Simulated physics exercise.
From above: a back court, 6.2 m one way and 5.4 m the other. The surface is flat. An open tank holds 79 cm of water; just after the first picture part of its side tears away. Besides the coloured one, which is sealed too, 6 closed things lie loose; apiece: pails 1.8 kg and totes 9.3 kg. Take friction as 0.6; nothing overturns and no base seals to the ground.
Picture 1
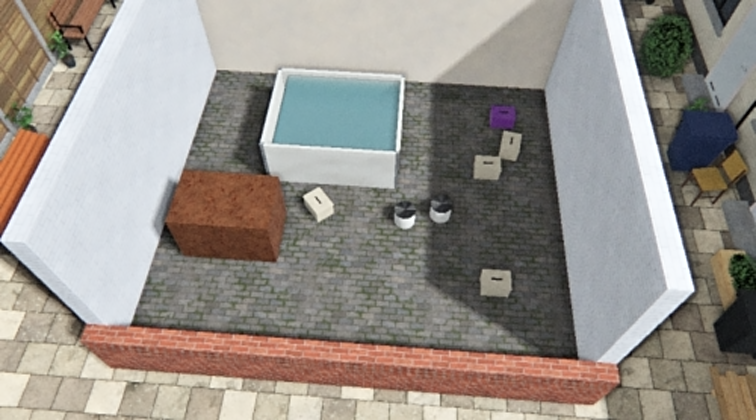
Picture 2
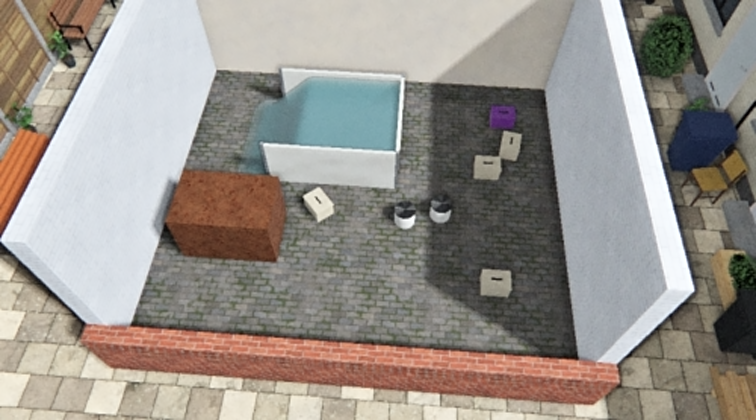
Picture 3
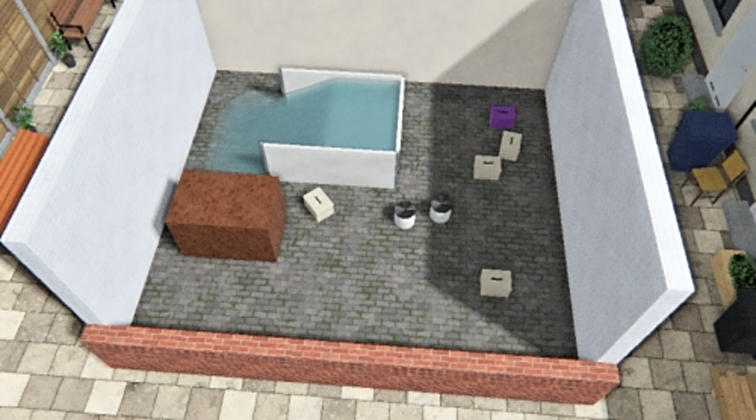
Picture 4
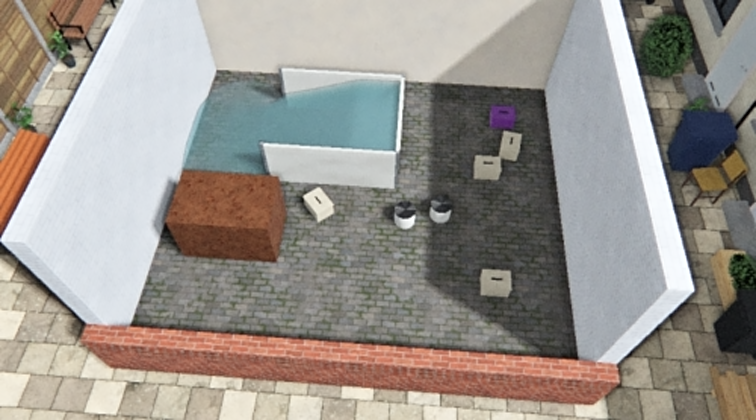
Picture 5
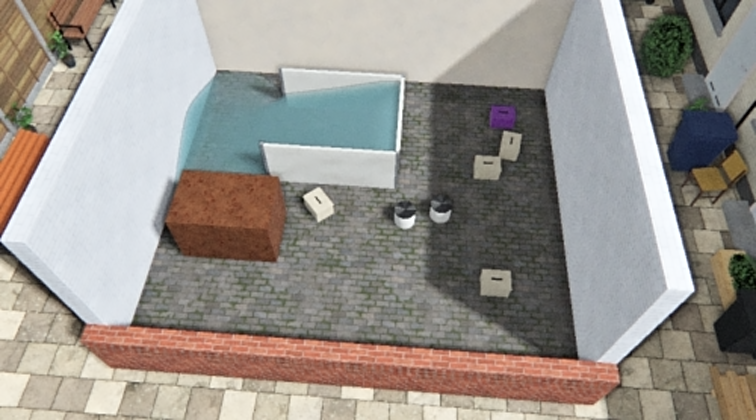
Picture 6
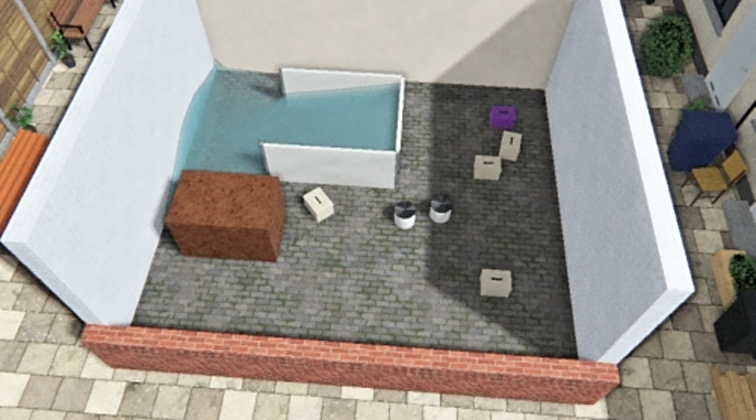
Pale blue water fills a white-walled tank at the back of a grey-paved court, seen from high above, with white side walls and a low red brick wall in front. A rust-brown block sits at left, cream boxes and two small pails lie about, and a purple box rests at right. The tank's left side opens and water spreads leftward to the side wall, while the boxes, pails and camera stay still.
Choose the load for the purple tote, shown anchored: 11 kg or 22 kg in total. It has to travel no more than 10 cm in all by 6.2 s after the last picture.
I expect that only the larger load is enough.
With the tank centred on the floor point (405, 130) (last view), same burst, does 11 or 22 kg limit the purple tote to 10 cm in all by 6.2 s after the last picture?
In that case the lower weight is enough.
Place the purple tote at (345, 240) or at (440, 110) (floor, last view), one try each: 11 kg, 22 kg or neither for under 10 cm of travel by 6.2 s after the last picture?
In turn: The smaller is enough; neither is enough.
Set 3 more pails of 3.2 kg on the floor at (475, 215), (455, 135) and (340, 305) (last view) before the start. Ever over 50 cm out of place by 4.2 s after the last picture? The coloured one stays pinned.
In turn: More, short of it, more.
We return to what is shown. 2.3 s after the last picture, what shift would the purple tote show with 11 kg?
About 10 cm.
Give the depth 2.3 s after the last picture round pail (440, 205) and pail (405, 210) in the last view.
Roughly 1 and 1 cm.
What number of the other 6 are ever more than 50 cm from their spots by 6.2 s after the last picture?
I count 6.
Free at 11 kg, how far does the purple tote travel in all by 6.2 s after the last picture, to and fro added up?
About 350 cm.
Then, 0.6 s after the last picture the purple tote would be 0 cm from its start with 11 kg and 0 cm from its start with 22 kg; 0 cm of water round it then.
Then, 2.3 s after the last picture the purple tote would be 15 cm from its start with 11 kg and 0 cm from its start with 22 kg; 6 cm of water round it then.
Then, 4.2 s after the last picture the purple tote would be 156 cm from its start with 11 kg and 0 cm from its start with 22 kg; 9 cm of water round it then.
Then, 6.2 s after the last picture the purple tote would be 292 cm from its start with 11 kg and 0 cm from its start with 22 kg; 8 cm of water round it then.
